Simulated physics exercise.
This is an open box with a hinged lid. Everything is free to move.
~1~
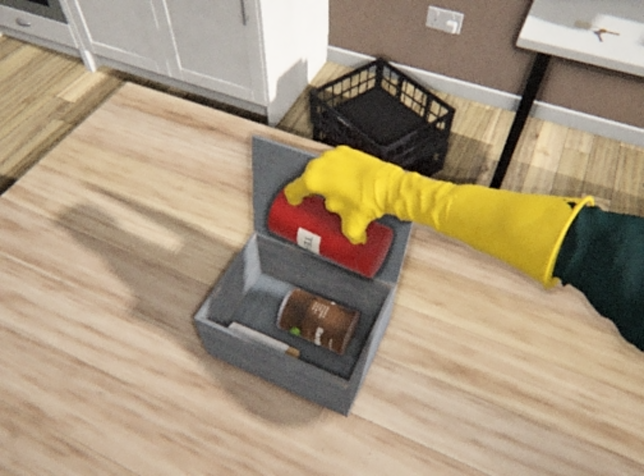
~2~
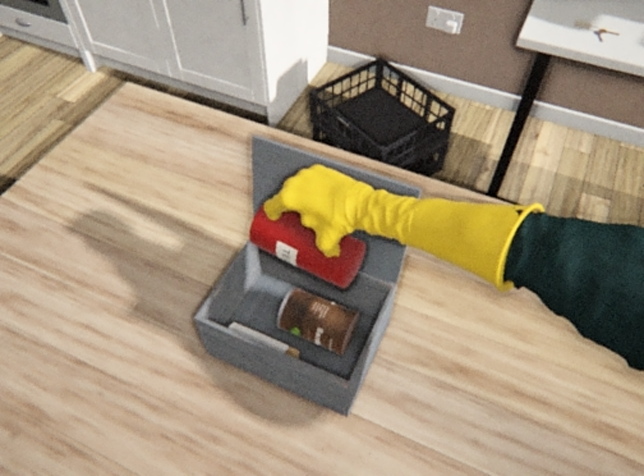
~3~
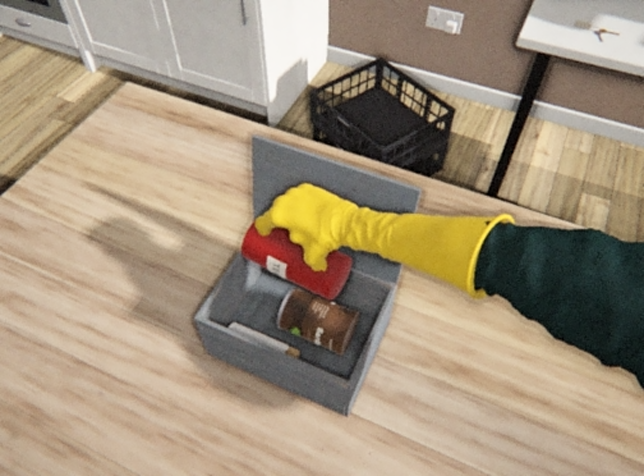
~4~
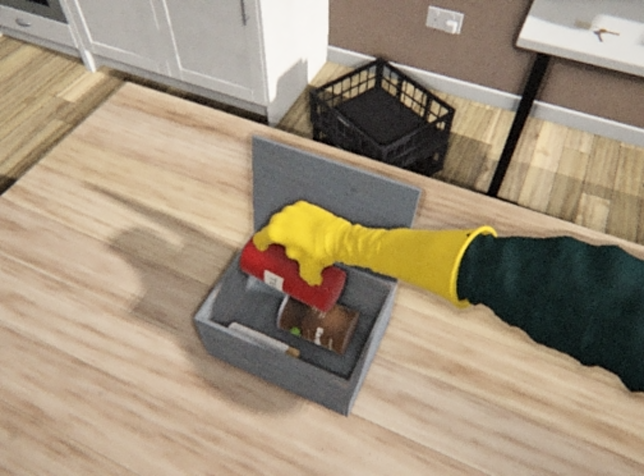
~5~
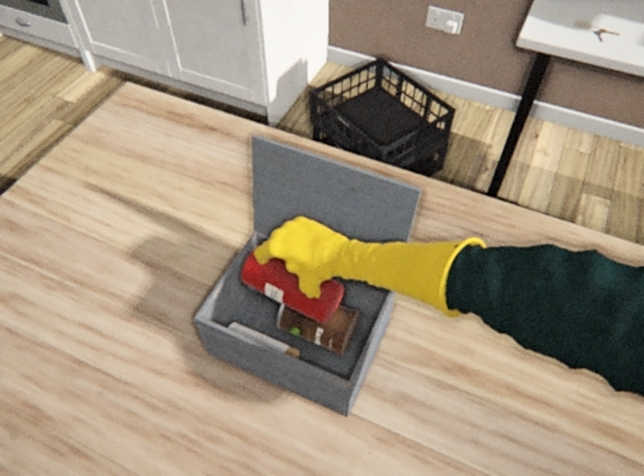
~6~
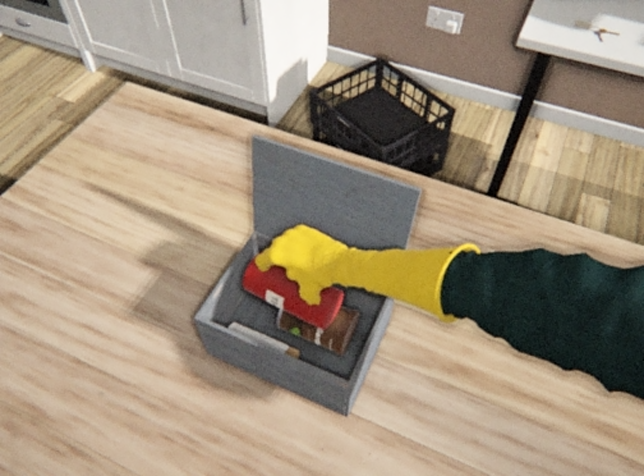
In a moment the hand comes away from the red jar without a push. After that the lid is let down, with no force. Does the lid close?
It shuts flat.
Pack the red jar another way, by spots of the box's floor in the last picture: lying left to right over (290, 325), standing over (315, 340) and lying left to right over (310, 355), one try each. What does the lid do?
First try: It closes; second try: It will not close; third try: It sits on the rim.
Then, 1.10 s later than the last frame, lid starting down; red jar moved about its own width near (280, 324); brown tin moved a little.
Then, 1.90 s later than the last frame, lid 31° above the rim; red jar moved about its own width near (280, 324); brown tin moved a little.
When it is over, lid shut; moved from the start, red jar; the other 2 as before. End places, in pixels of the last picture, red jar near (280, 325).
